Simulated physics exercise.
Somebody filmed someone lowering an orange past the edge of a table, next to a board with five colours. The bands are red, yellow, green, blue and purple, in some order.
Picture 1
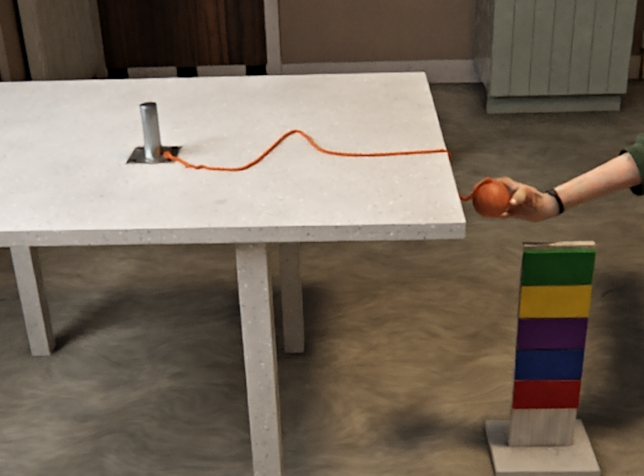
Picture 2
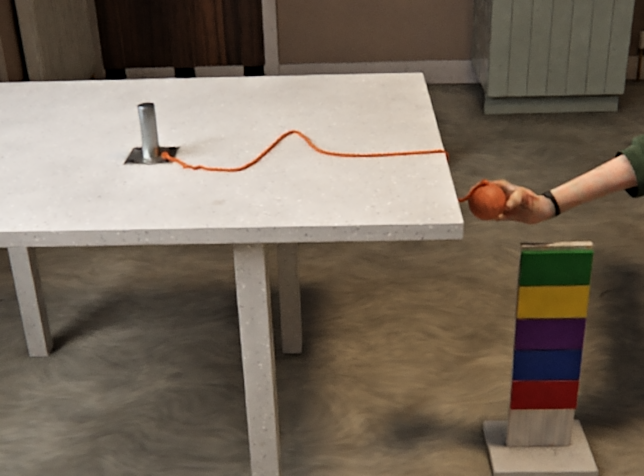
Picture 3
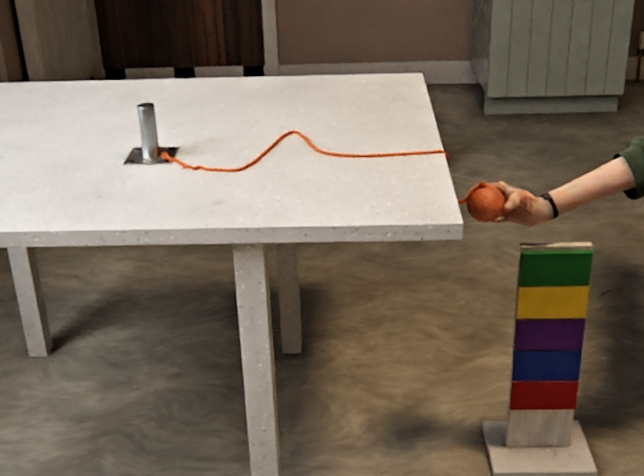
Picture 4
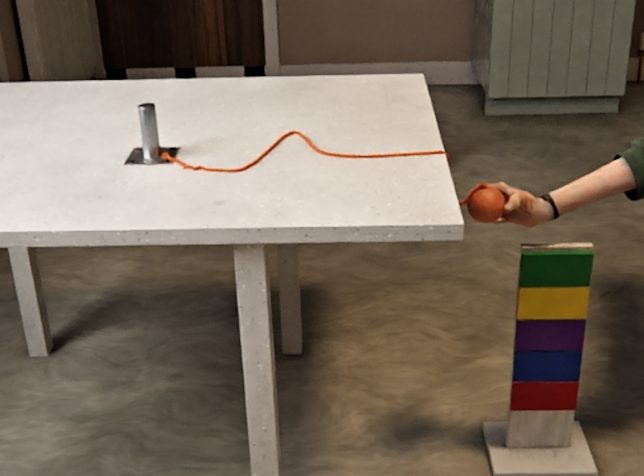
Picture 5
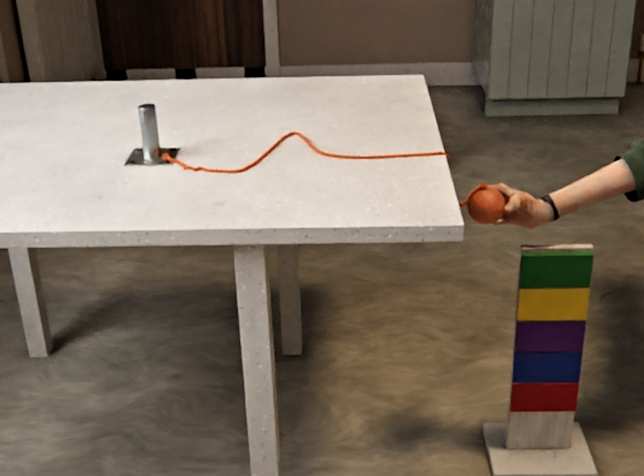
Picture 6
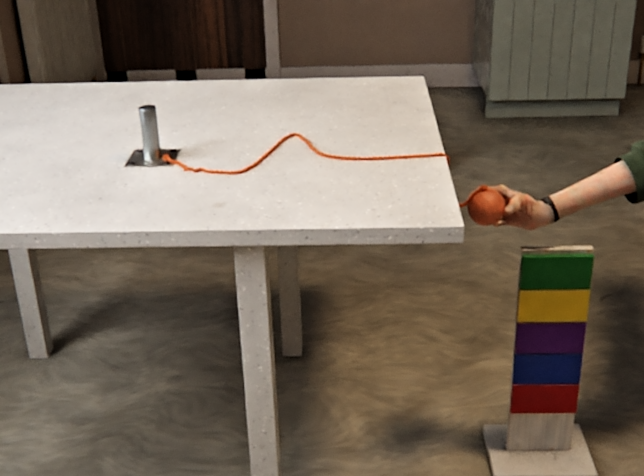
A hand holds an orange ball tied to a cord beside a white table, barely moving.
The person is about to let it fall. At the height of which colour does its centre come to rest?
The blue one.
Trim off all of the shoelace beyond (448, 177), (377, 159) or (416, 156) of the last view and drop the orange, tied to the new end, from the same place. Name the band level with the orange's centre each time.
Try by try: Yellow; none, it hangs higher; green.
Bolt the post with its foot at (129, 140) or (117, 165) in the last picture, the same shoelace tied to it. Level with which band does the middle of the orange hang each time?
It would be purple; purple.
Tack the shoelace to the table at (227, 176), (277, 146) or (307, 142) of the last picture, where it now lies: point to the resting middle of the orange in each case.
Near (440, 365), (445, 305) and (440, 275).
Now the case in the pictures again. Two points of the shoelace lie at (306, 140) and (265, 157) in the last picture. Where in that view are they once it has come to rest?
Near (413, 156) and (317, 156).
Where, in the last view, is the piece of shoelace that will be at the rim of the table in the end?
At (316, 150), roughly.
Early on, orange near (408, 361); level with blue.
Midway, orange near (453, 379); level with blue.
Finally, orange near (437, 377); level with blue. The shoelace holds its middle at blue.
